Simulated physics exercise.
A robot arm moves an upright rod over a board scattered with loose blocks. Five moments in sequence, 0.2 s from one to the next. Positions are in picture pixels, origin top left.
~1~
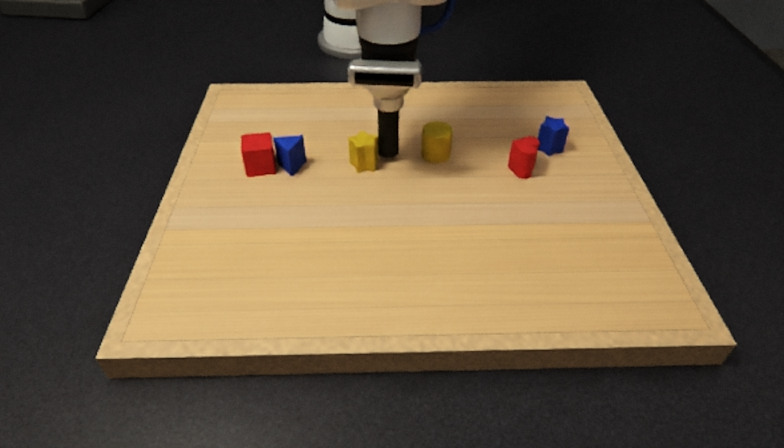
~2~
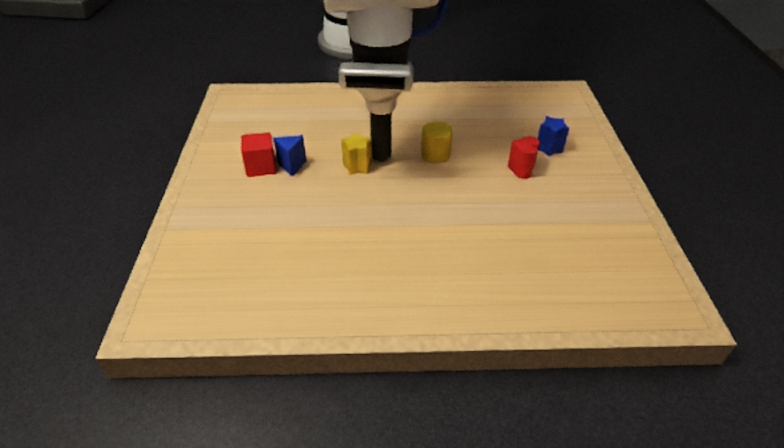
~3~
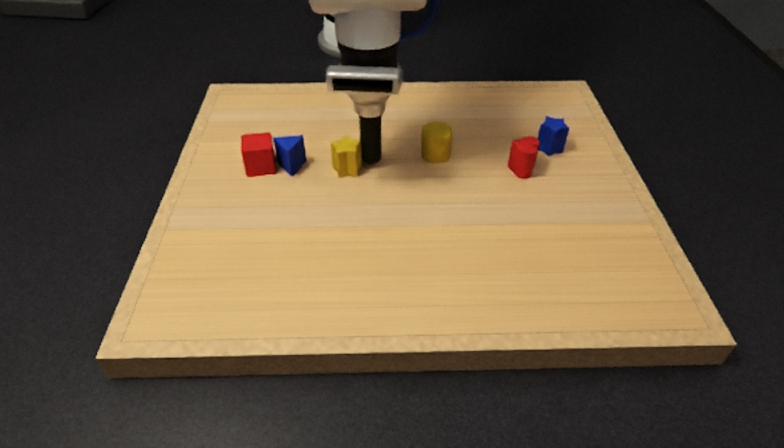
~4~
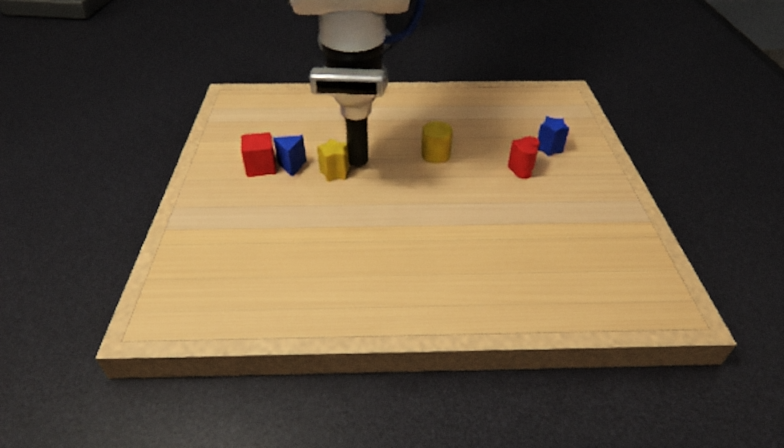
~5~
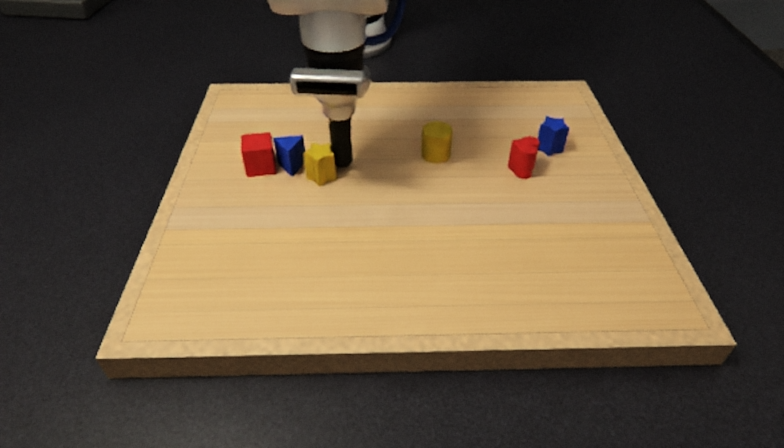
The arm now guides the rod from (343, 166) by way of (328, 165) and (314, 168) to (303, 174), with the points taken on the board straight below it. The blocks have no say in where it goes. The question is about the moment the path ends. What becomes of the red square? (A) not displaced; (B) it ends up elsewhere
A - not displaced.
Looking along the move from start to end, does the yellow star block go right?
No, it doesn't check out.
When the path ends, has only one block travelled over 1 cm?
In short: Yes.
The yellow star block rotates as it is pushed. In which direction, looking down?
Looking down, my answer is that the yellow star block rotates anticlockwise.
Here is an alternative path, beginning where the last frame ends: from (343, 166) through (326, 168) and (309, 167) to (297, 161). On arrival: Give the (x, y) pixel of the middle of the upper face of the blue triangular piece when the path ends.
Top centre: (273, 135).
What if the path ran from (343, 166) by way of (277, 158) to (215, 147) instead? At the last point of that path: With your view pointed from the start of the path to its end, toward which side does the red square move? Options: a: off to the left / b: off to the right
The one that fits is a, off to the left.
What follows on the original path. Halfway along, rod (320, 161); yellow star block (309, 153), turned 55° anticlockwise.
At the end, rod (302, 169); red square unmoved; blue triangular piece (285, 141); yellow star block (301, 162), turned 85° anticlockwise.
